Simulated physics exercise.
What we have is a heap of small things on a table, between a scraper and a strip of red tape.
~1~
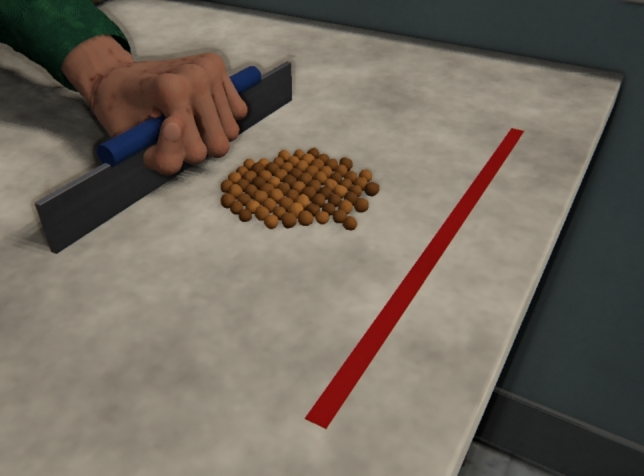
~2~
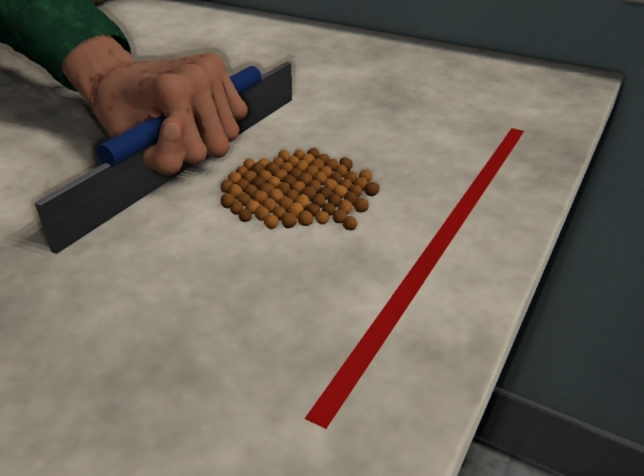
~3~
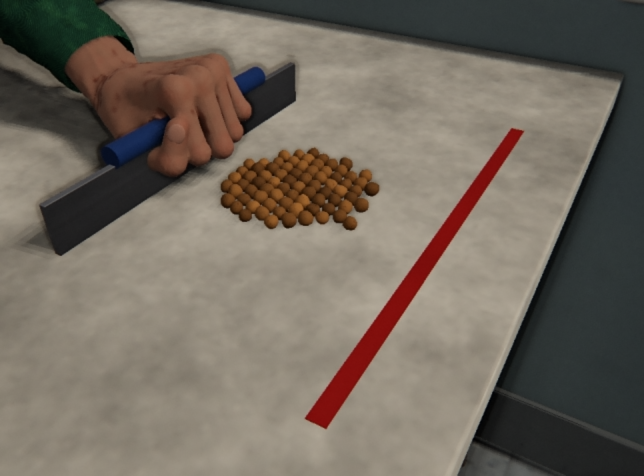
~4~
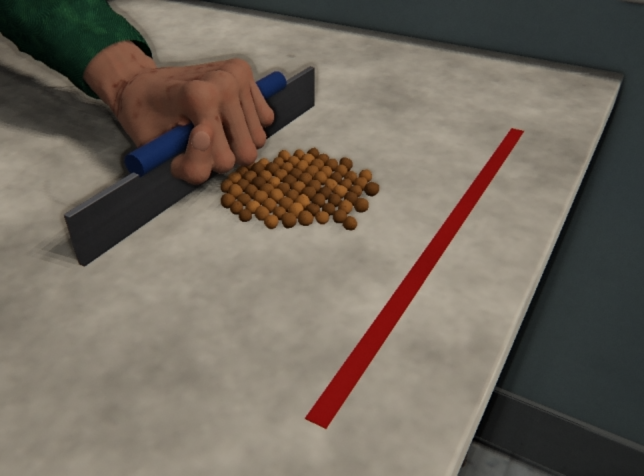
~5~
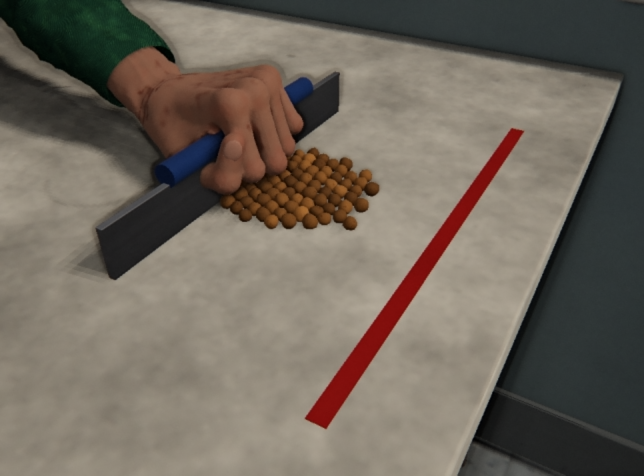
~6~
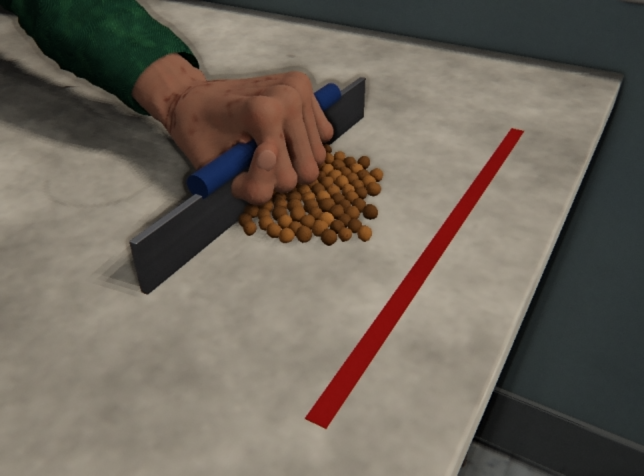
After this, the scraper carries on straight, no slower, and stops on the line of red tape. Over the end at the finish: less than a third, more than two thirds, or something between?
It pushes under a third off the end.
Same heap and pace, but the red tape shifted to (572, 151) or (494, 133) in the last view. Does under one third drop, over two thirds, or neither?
First over two thirds, then under a third.
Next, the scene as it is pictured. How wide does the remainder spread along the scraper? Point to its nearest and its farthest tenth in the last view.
Near end (430, 317), far end (518, 188).
Shortly afterwards, scraper still moving, near (367, 166); heap all on the table, its front near (443, 233).
Next, scraper stopped at the red tape; heap only a few over the edge.
Some moments later, scraper stopped at the red tape; heap a little over the edge.
In the end, scraper stopped at the red tape; heap a little over the edge.
